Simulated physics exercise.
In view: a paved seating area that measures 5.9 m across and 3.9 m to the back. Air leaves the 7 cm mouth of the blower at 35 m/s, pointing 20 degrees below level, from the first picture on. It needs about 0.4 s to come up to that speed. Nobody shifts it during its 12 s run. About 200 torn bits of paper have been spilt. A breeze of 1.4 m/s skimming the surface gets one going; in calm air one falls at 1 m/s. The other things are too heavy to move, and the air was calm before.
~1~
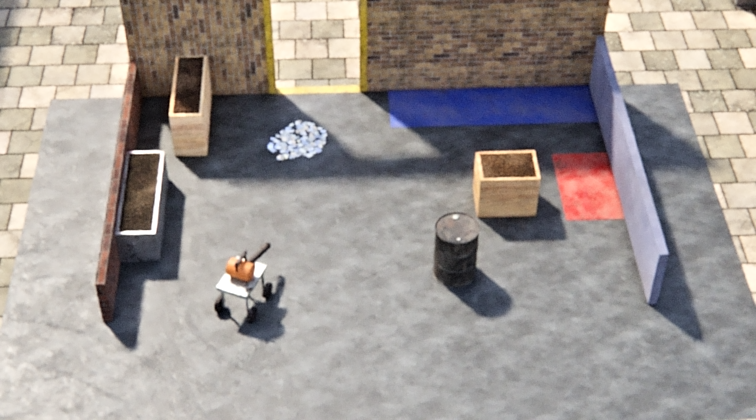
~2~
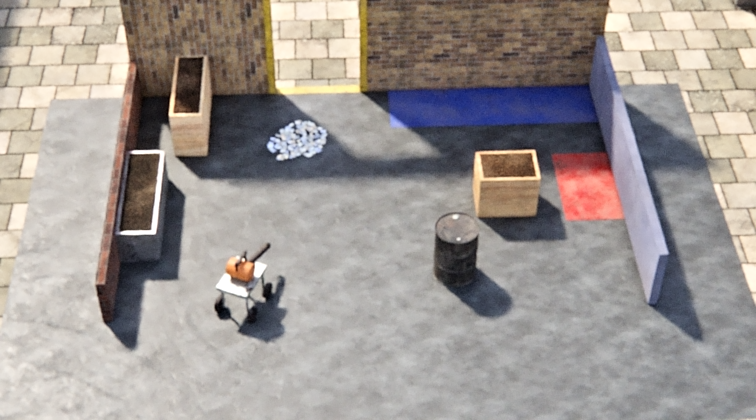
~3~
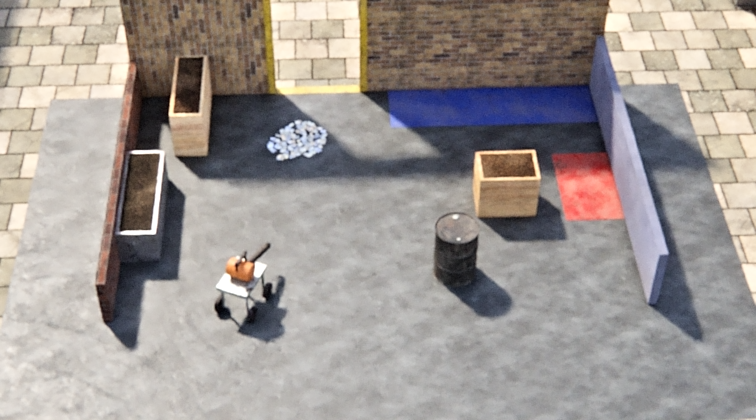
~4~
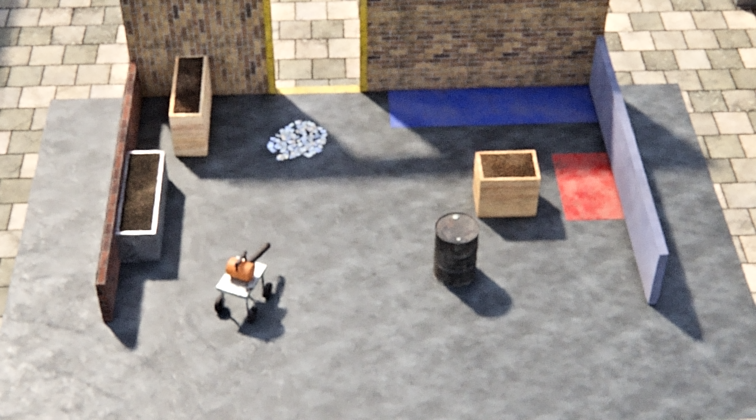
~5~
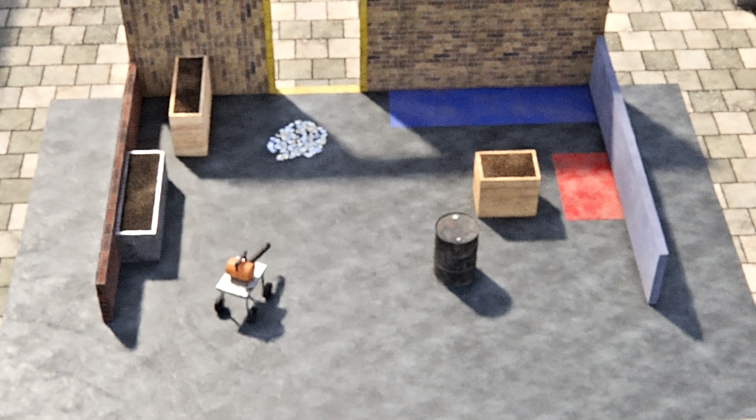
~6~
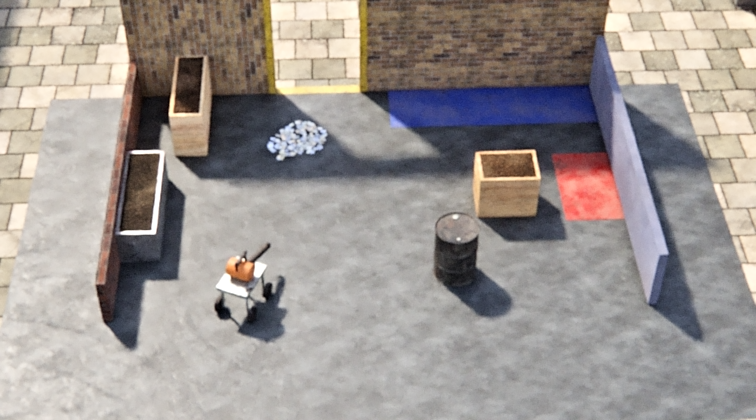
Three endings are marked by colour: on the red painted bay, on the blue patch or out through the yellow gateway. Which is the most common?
The yellow one.
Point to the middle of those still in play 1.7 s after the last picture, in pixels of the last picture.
Around (309, 80).
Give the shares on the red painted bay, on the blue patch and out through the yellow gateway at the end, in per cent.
About 0 % red, 0 % blue, 90 % yellow.
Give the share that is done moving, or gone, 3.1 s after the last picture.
About 70 %.
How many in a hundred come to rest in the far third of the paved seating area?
Near 10 %.
Then, 1.7 s after the last picture, 68 % are on the move or not yet settled, 0 % are on the blue patch, 84 % out through the yellow gateway and 0 % on the red painted bay; the middle of those still in play is near (309, 80).
Then, 3.1 s after the last picture, 31 % are on the move or not yet settled, 0 % are on the blue patch, 90 % out through the yellow gateway and 0 % on the red painted bay; the middle of those still in play is near (292, 71).
Then, 5.8 s after the last picture, 10 % are on the move or not yet settled, 0 % are on the blue patch, 92 % out through the yellow gateway and 0 % on the red painted bay.
Then, 11.2 s after the last picture, at the end, 0 % are on the blue patch, 92 % out through the yellow gateway and 0 % on the red painted bay.
